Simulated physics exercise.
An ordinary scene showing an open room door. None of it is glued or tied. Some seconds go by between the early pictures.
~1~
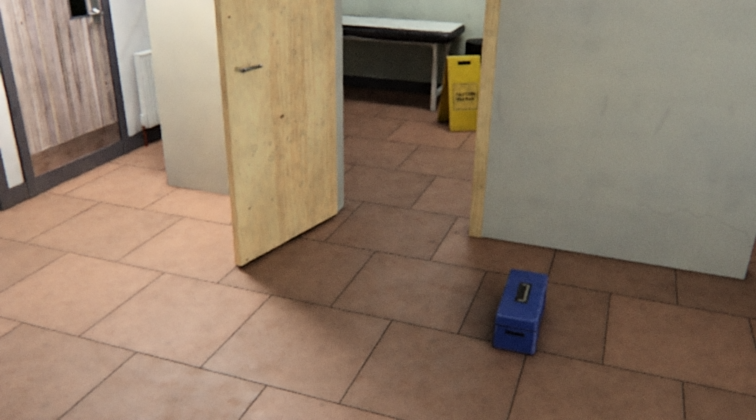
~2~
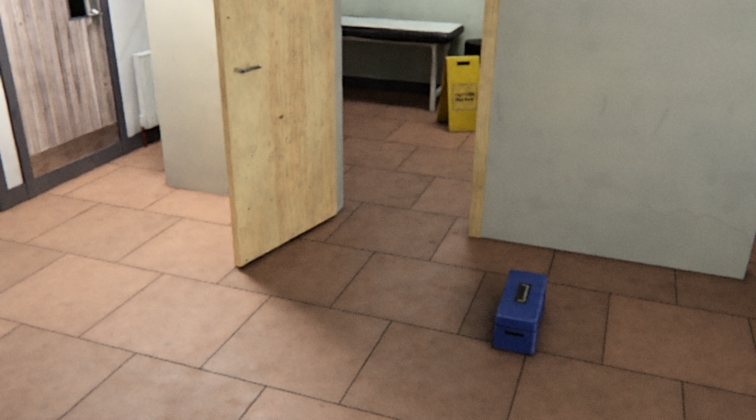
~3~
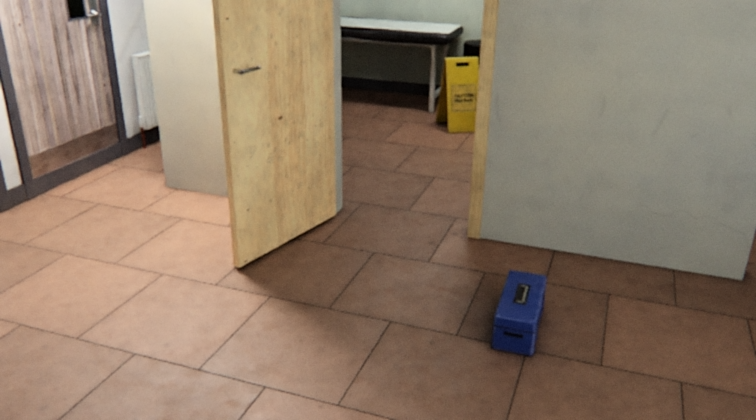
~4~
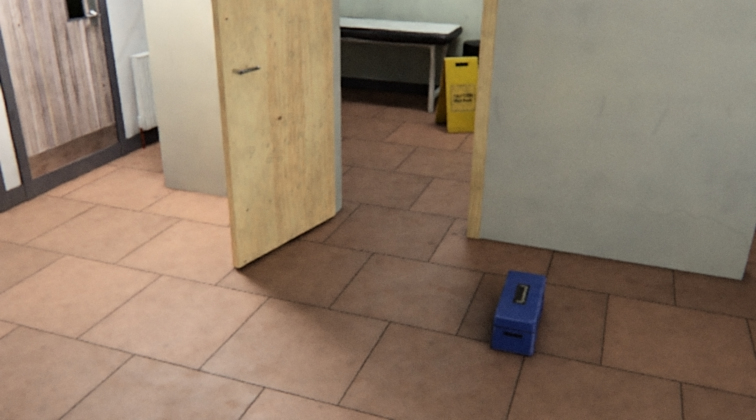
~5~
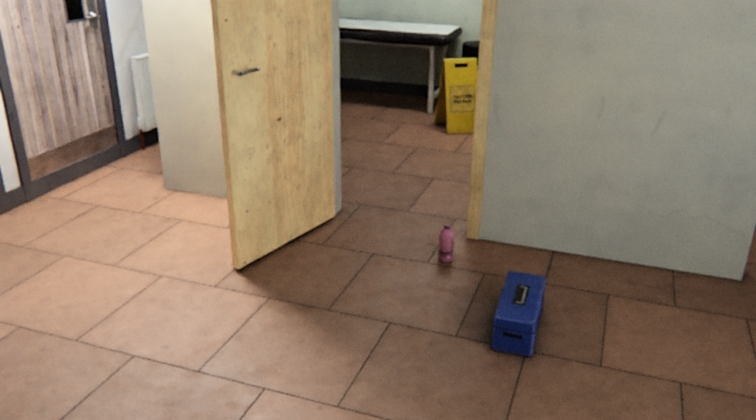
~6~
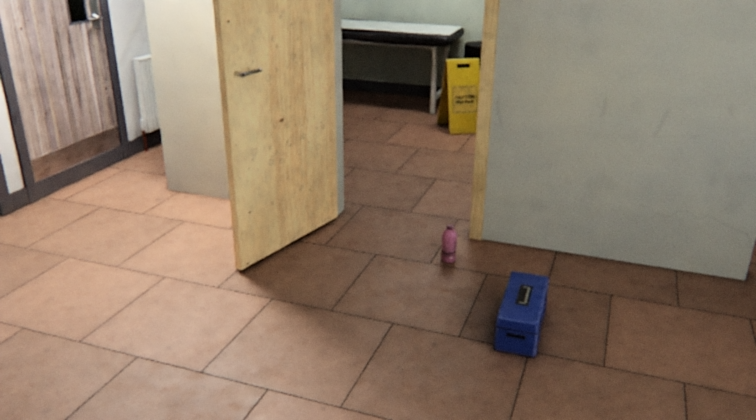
A pale wooden door stands wide open left of centre in a room with terracotta floor tiles, seen from a raised, almost unmoving viewpoint. A blue toolbox sits on the floor at lower right before a grey wall panel, with a dark-topped bench and yellow sign beyond the doorway. The door and toolbox stay still, and a pink bottle abruptly appears upright near the panel's edge.
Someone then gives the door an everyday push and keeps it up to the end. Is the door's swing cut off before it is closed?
Well, the door makes it all the way in the end.
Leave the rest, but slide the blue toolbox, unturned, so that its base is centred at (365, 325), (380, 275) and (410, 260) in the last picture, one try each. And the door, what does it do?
First try: It closes fully; second try: It gets stuck; third try: It gets stuck.
Then, 0.90 s after the last picture, door 67° open.
Then, 1.40 s after the last picture, door 25° open.
Then, 1.60 s after the last picture, door 7° open; pink bottle tipped 4° from how it was near (476, 231).
At rest, door 0° open; moved from the start, pink bottle; blue toolbox in place. Seen from the same camera at the end, pink bottle near (487, 227).
